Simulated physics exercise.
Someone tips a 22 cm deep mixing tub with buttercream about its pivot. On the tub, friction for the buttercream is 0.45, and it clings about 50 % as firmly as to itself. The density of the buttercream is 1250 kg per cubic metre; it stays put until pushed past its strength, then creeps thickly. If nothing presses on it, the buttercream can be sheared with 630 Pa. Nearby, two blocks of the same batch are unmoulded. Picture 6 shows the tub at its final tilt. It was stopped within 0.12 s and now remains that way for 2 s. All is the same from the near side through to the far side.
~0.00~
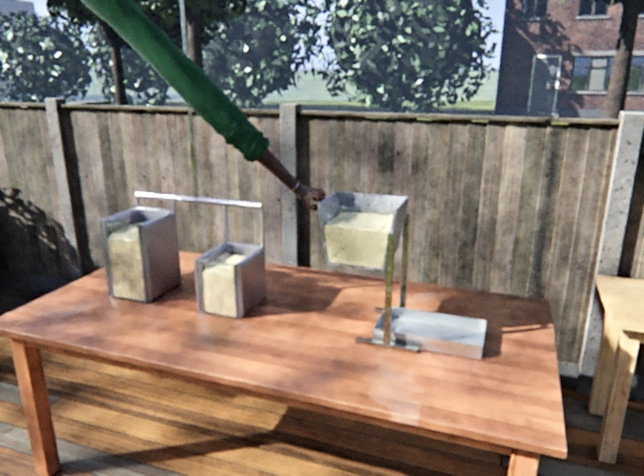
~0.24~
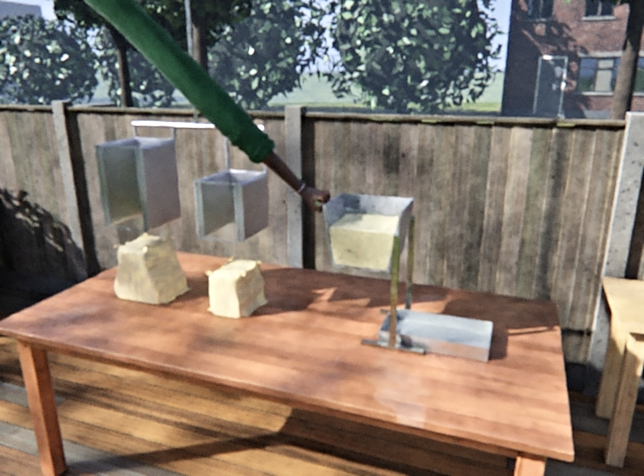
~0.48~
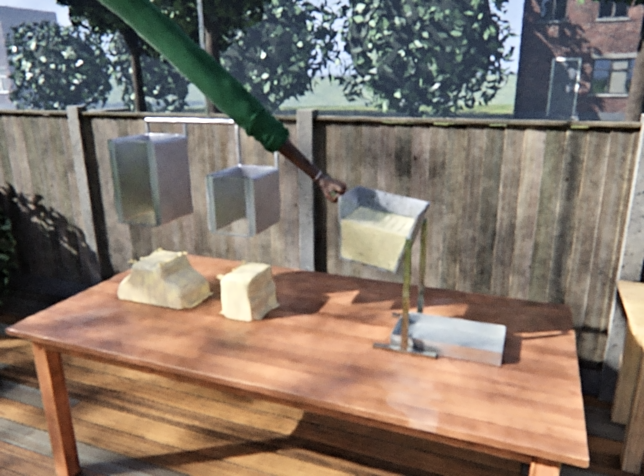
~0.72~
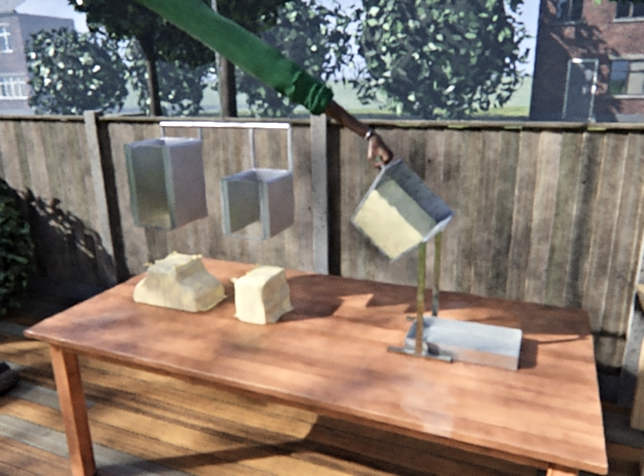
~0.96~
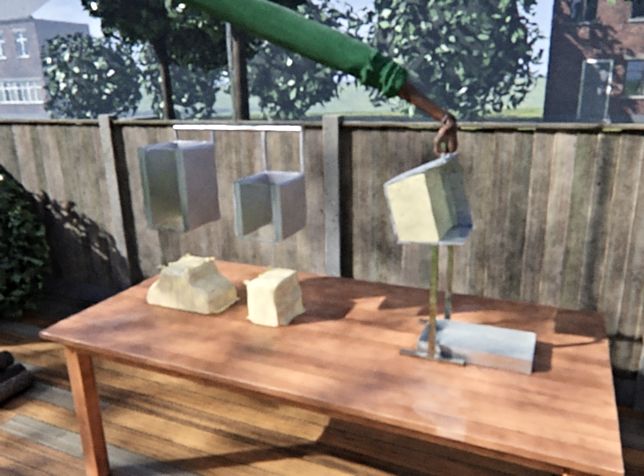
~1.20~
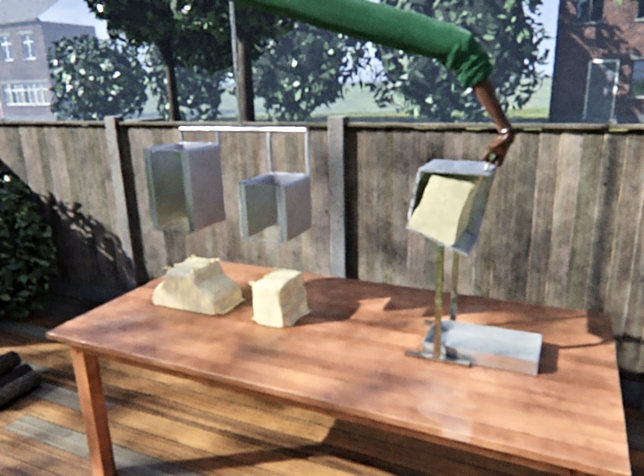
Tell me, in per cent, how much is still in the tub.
Something like 0 out of 100.
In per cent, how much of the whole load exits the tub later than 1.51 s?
I'd say close to 30 in a hundred.
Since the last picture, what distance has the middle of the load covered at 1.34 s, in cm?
Roughly 8 cm.
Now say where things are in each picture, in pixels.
In the first picture, handle-side rim at (320, 204), tilt 0 degrees; highest point of the buttercream at (331, 226); test blocks 30 cm, 19 cm high (left to right).
In the second picture, handle-side rim at (325, 206), tilt 0 degrees; highest point of the buttercream at (336, 227); test blocks 25 cm, 19 cm high (left to right).
In the third picture, handle-side rim at (341, 198), tilt 9 degrees; highest point of the buttercream at (346, 221); test blocks 19 cm, 19 cm high (left to right).
In the fourth picture, handle-side rim at (385, 171), tilt 42 degrees; highest point of the buttercream at (376, 192); test blocks 19 cm, 19 cm high (left to right).
In the fifth picture, handle-side rim at (445, 163), tilt 76 degrees; highest point of the buttercream at (420, 174); test blocks 19 cm, 19 cm high (left to right).
In the sixth picture, handle-side rim at (488, 176), tilt 101 degrees; highest point of the buttercream at (435, 177); test blocks 19 cm, 19 cm high (left to right).
By 1.34 s, the tub is at 101 degrees and holds 84 %.
By 1.51 s, the tub is at 101 degrees and holds 28 %.
By 1.68 s, the tub is at 101 degrees and holds 0 %.
By 1.85 s, the tub is at 101 degrees and holds 0 %.
By 3.20 s, at the end, the tub is at 101 degrees and holds 0 %.
